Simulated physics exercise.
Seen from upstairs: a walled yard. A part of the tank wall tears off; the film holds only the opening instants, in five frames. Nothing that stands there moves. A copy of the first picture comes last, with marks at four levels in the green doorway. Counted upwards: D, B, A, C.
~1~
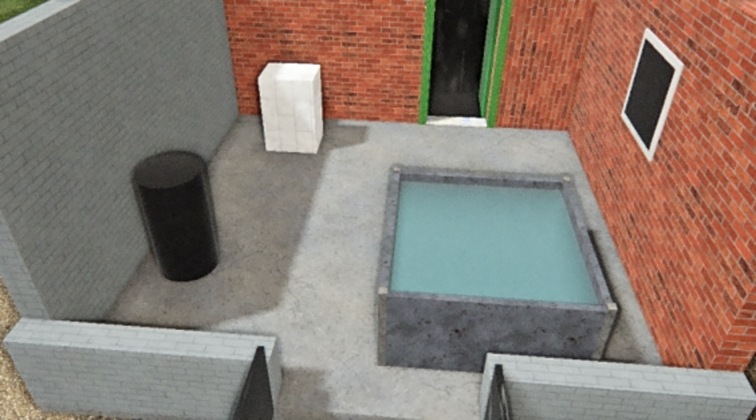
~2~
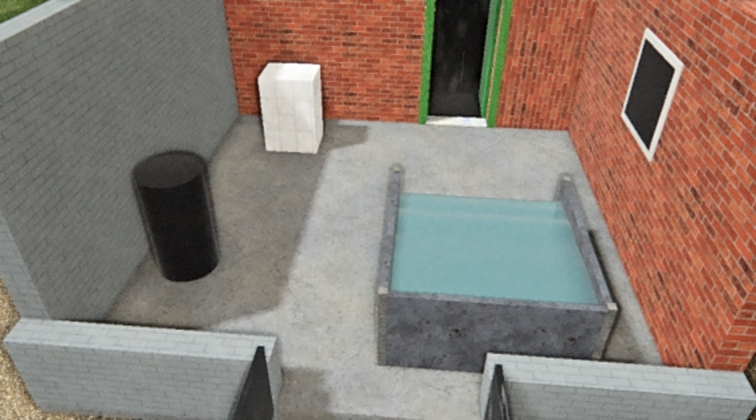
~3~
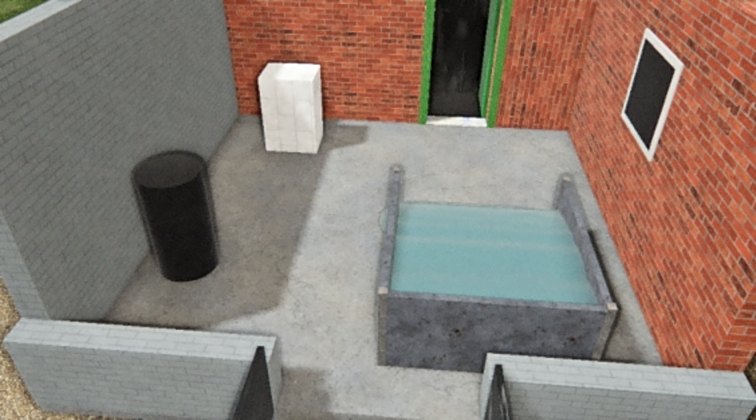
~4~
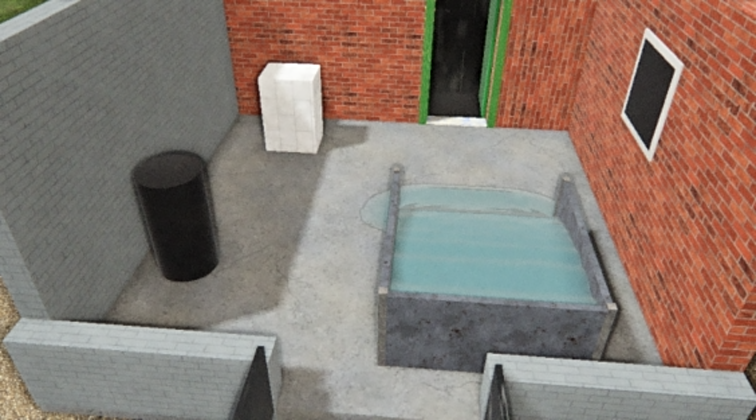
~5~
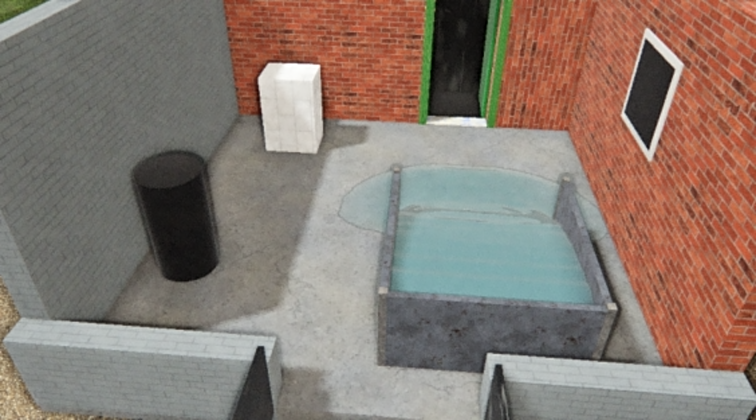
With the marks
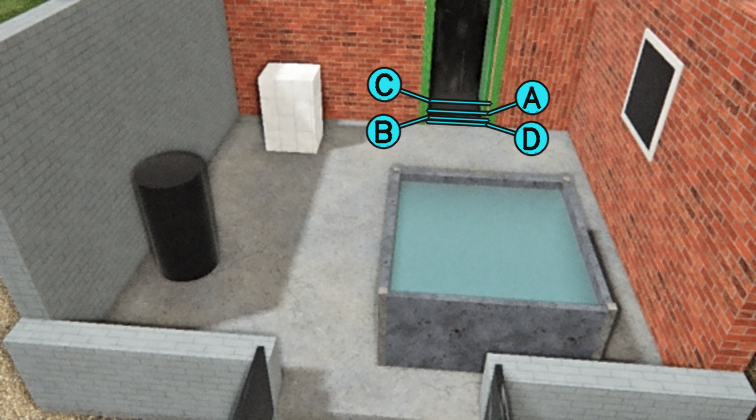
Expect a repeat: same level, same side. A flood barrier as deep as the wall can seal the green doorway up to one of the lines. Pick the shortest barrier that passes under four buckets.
C.
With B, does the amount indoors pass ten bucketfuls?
Yes, it does.
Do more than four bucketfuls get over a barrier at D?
Yes, it does.
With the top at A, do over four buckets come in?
Yes.
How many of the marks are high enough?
One of the four.
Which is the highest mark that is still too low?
The answer is A.
On the marked copy, A at (458, 112); B at (457, 118); C at (459, 102); D at (457, 123); from the bottom up D, B, A, C.
With A, about 12 bucketfuls get in.
With B, dozens of bucketfuls pour in.
With C, a splash gets over, under a bucket.
With D, dozens of bucketfuls pour in.
